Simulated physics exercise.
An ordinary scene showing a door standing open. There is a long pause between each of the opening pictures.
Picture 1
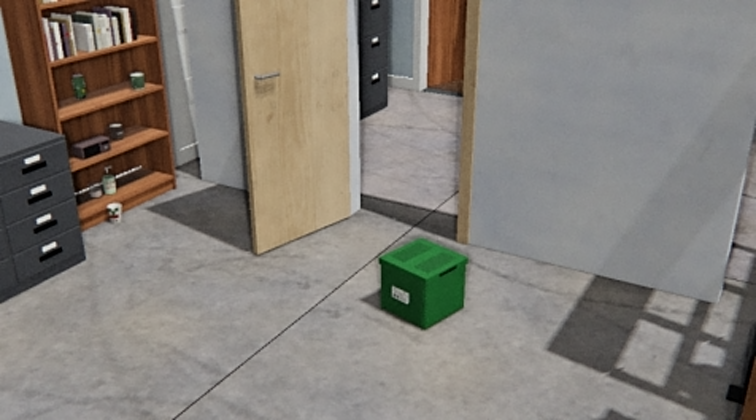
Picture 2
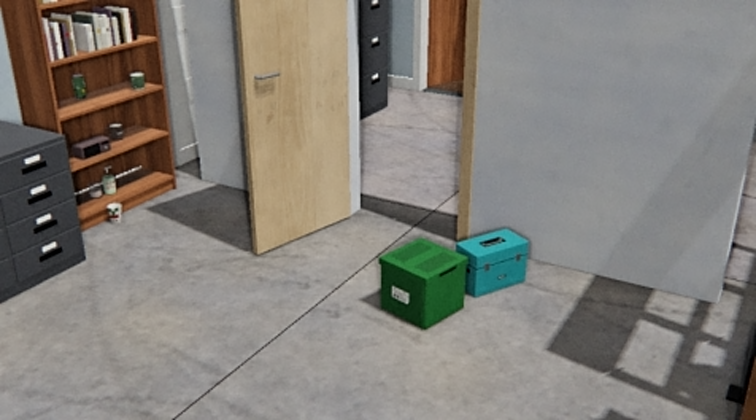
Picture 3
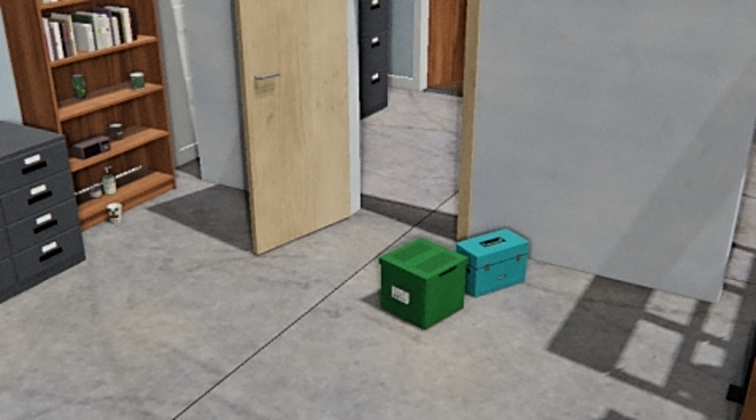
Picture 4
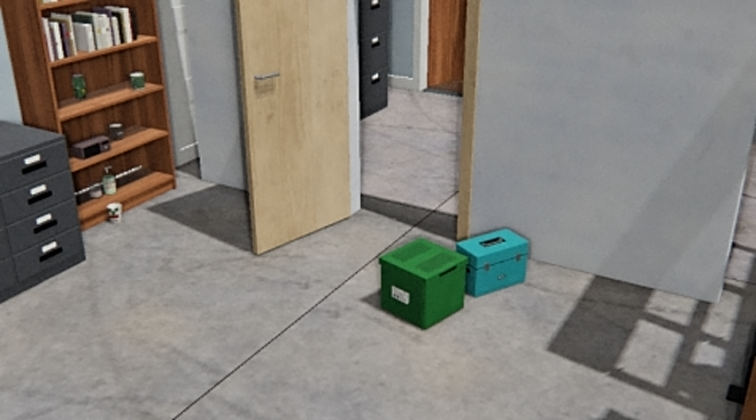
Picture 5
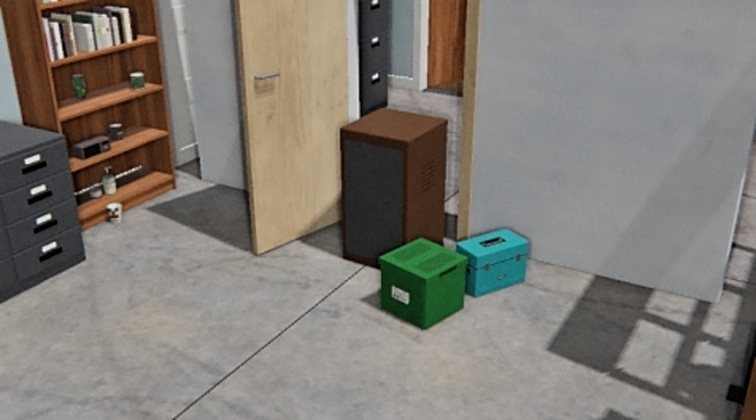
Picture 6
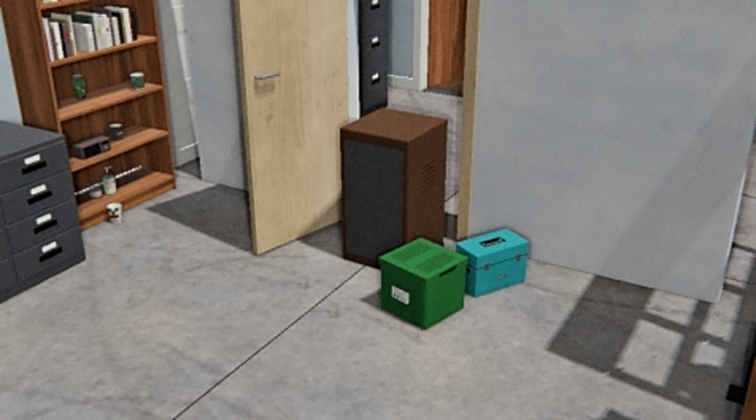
The footage shows a door standing wide open behind a green tote on a concrete floor; a turquoise toolbox appears to the tote's right, then a brown appliance appears in the doorway, while the door stays still.
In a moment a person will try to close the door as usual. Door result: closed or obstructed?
Obstructed.
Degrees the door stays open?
About 65°.
Then, 0.40 s on from there, open by 93°.
Then, 0.60 s on from there, open by 80°.
Then, 0.80 s on from there, open by 66°.
In the end, open by 63°; all 3 unmoved. At the end, from the last picture's camera, brown appliance near (396, 190).
